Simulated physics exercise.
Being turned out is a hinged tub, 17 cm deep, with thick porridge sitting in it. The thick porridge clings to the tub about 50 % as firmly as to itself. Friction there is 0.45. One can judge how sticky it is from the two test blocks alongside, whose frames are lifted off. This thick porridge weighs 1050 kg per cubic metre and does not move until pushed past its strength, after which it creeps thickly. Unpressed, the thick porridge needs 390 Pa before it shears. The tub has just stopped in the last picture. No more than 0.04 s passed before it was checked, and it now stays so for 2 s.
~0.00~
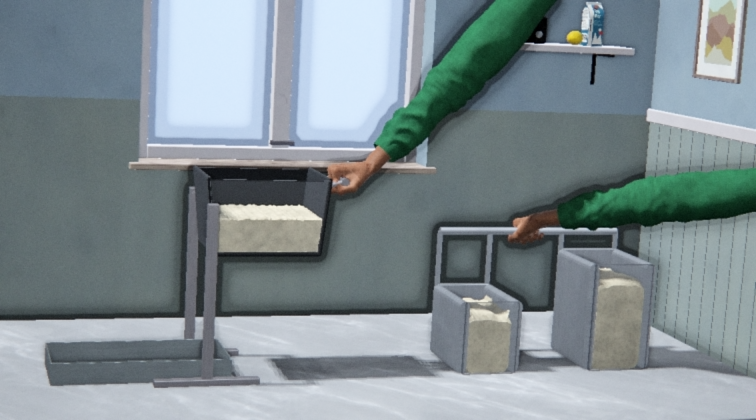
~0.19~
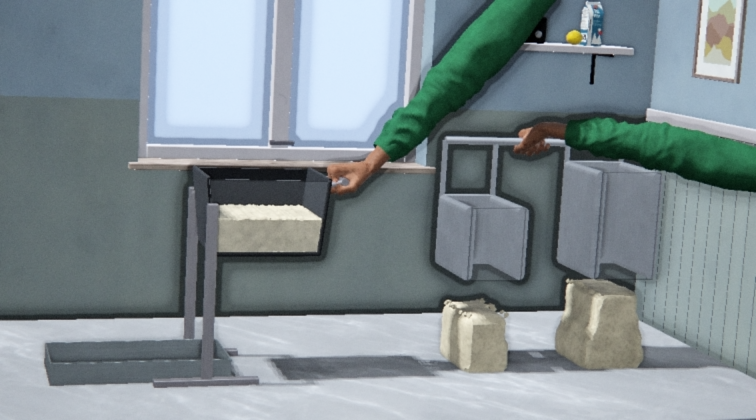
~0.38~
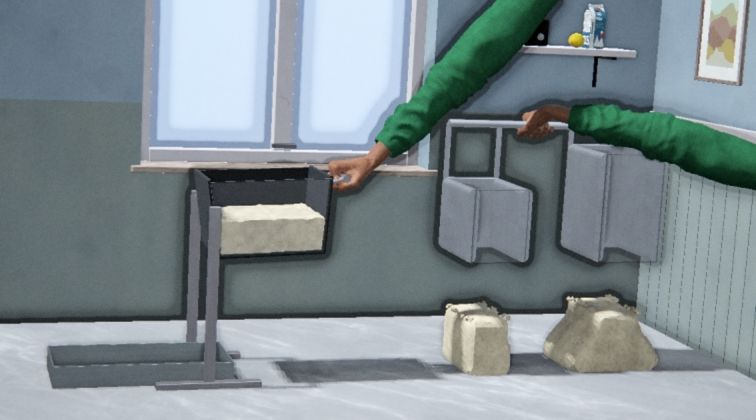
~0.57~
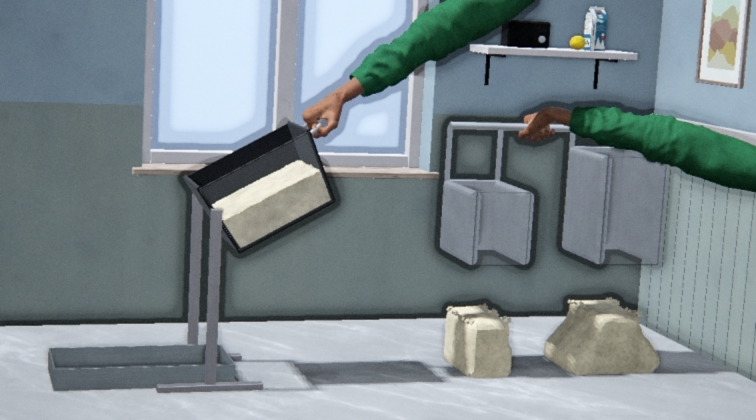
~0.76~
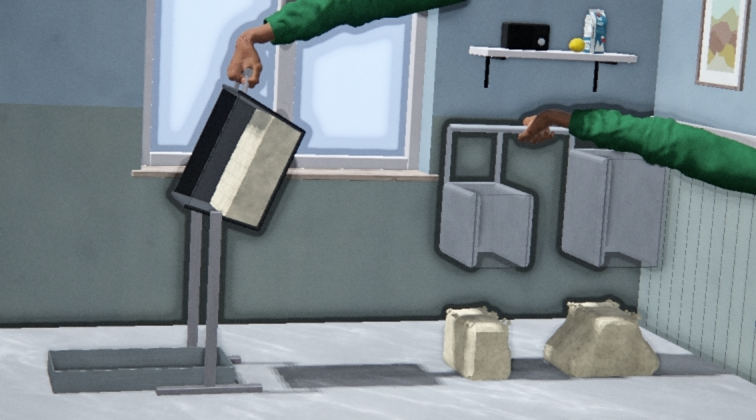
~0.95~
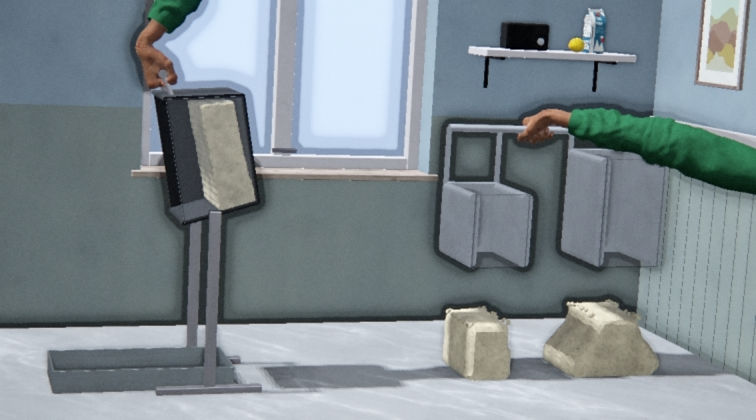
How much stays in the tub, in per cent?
Roughly 0 per cent stays in the tub.
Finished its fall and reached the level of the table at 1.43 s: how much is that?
Roughly 55 per cent.
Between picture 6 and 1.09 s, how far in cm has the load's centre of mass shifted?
Roughly 9 centimetres.
By 1.09 s, the tub is at 100 degrees and holds 85 %.
By 1.26 s, the tub is at 100 degrees and holds 35 %.
By 1.43 s, the tub is at 100 degrees and holds 5 %.
By 1.60 s, the tub is at 100 degrees and holds 0 %.
By 2.95 s, at the end, the tub is at 100 degrees and holds 0 %.
